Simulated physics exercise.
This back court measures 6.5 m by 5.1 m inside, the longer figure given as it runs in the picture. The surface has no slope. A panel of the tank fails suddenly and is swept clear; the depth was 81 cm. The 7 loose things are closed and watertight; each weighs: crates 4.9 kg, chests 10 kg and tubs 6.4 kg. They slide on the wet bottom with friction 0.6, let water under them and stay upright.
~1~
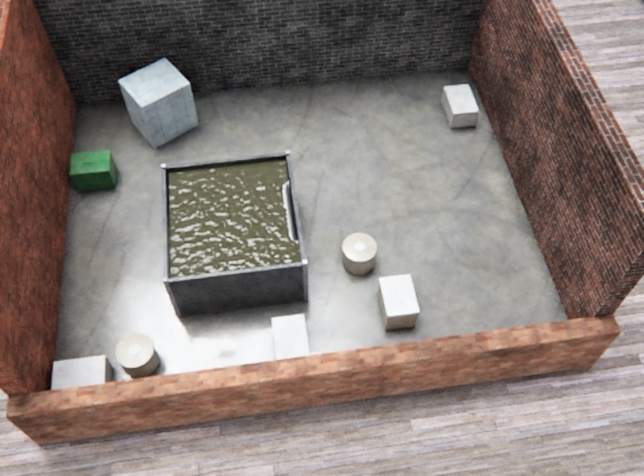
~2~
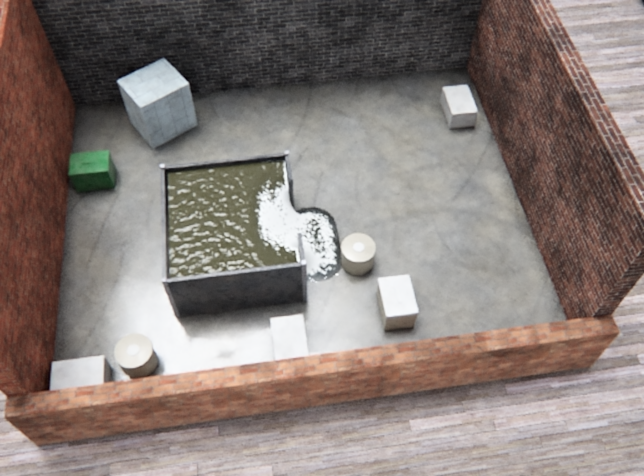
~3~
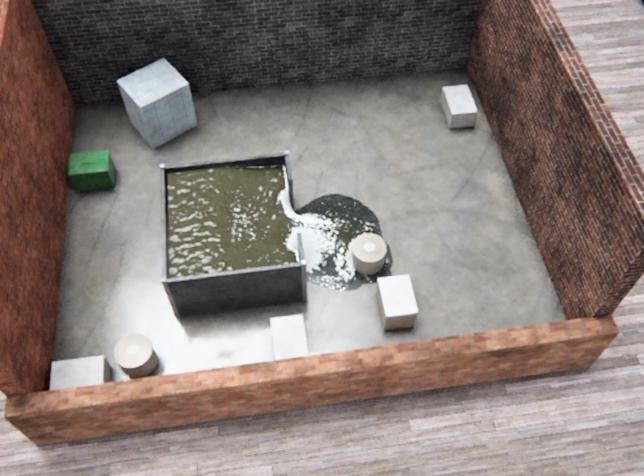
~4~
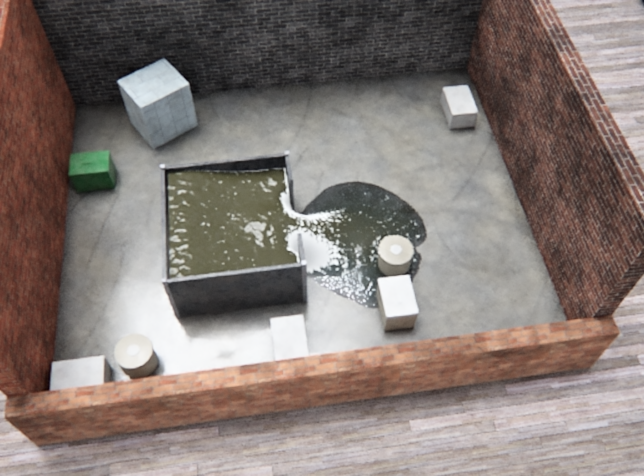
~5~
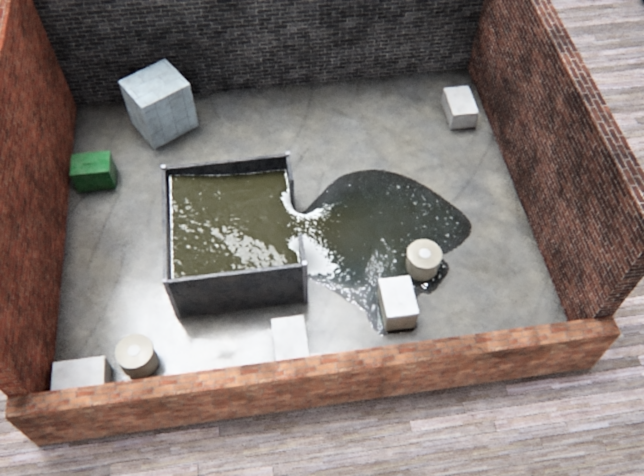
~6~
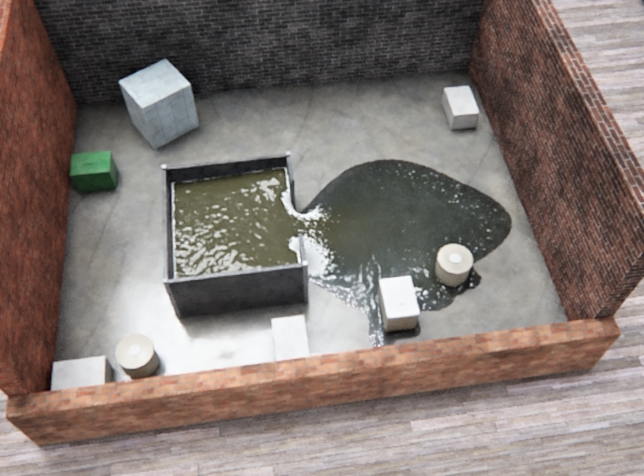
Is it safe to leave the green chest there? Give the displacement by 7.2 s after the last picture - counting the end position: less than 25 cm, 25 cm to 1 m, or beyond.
Green chest stays put.
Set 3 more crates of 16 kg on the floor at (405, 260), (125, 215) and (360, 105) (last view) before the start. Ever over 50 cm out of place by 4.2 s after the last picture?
In turn: More, short of it, past it.
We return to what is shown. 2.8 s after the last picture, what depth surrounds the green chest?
Roughly 0 cm.
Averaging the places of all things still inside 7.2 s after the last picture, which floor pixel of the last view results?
Near (184, 275).
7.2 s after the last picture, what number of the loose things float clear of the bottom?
6 of them.
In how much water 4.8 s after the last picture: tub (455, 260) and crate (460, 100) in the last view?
Roughly 10 and 2 cm.
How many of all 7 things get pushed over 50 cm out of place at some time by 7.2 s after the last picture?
That makes 4.
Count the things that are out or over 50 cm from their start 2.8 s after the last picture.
I count 3.
Then, 0.9 s after the last picture the green chest is near (90, 163), 0.0 m from its start, aground; 1 afloat.
Then, 2.8 s after the last picture the green chest is near (90, 163), 0.0 m from its start, aground; 3 afloat.
Then, 4.8 s after the last picture the green chest is near (90, 163), 0.0 m from its start, aground; 2 afloat.
Then, 7.2 s after the last picture the green chest is near (83, 162), 0.1 m from its start, afloat; 6 afloat.
